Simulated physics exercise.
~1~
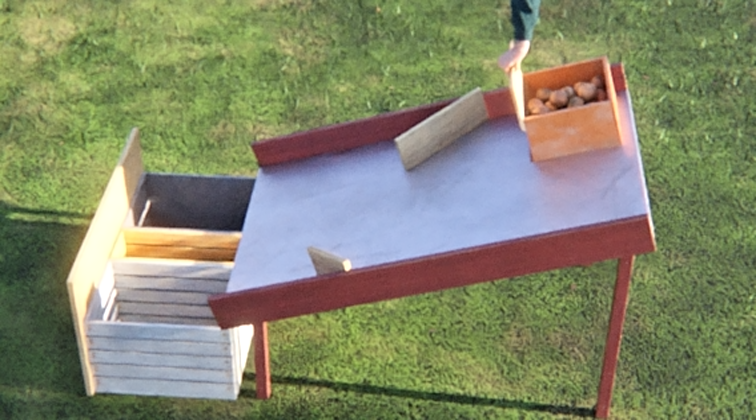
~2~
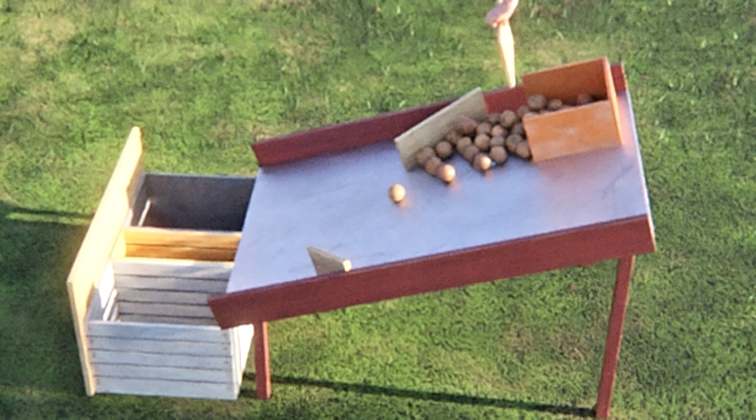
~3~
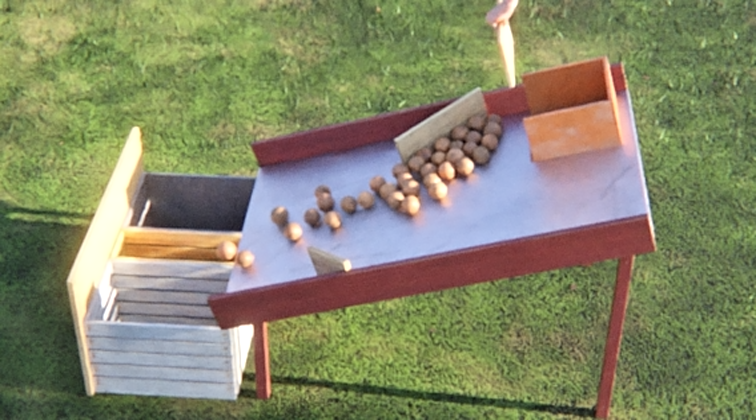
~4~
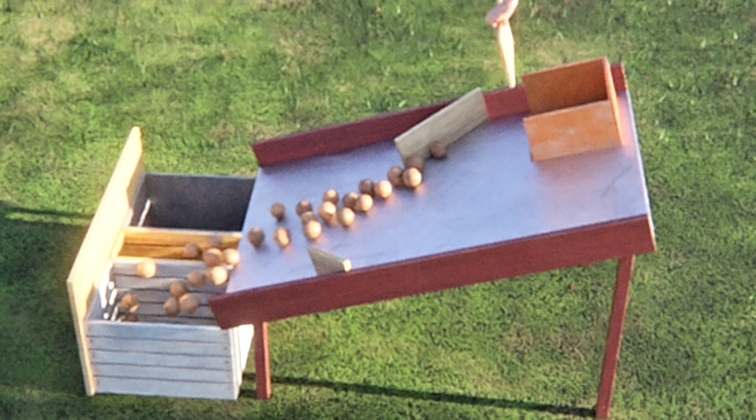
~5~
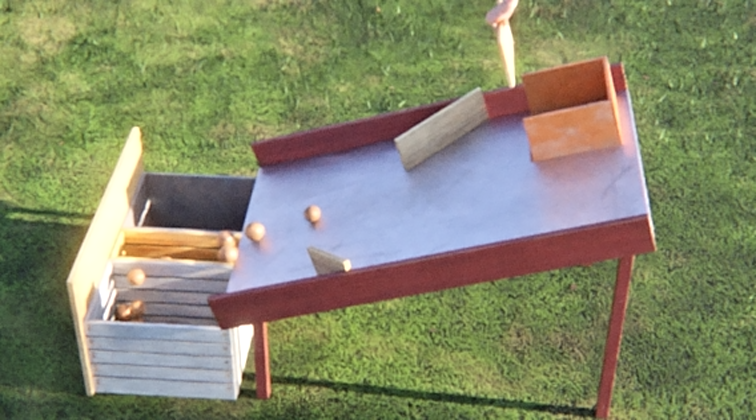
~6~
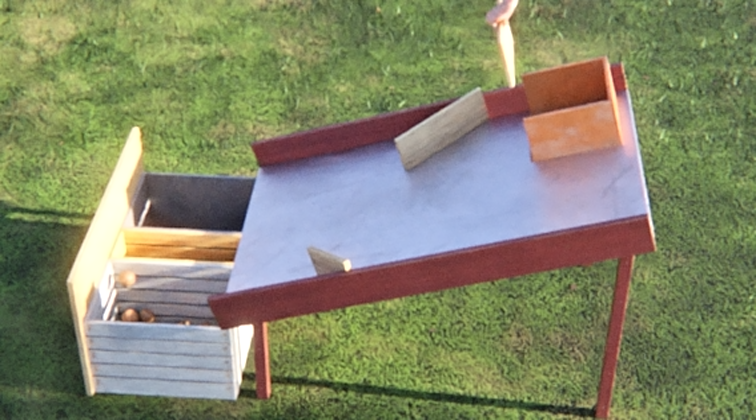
On a grassy lawn, a hand lifted the gate of an orange pen atop a sloping table, and a crowd of round brown onions rolled down past two angled boards and dropped into the containers at the left, leaving the table bare and some onions showing in the white bin.
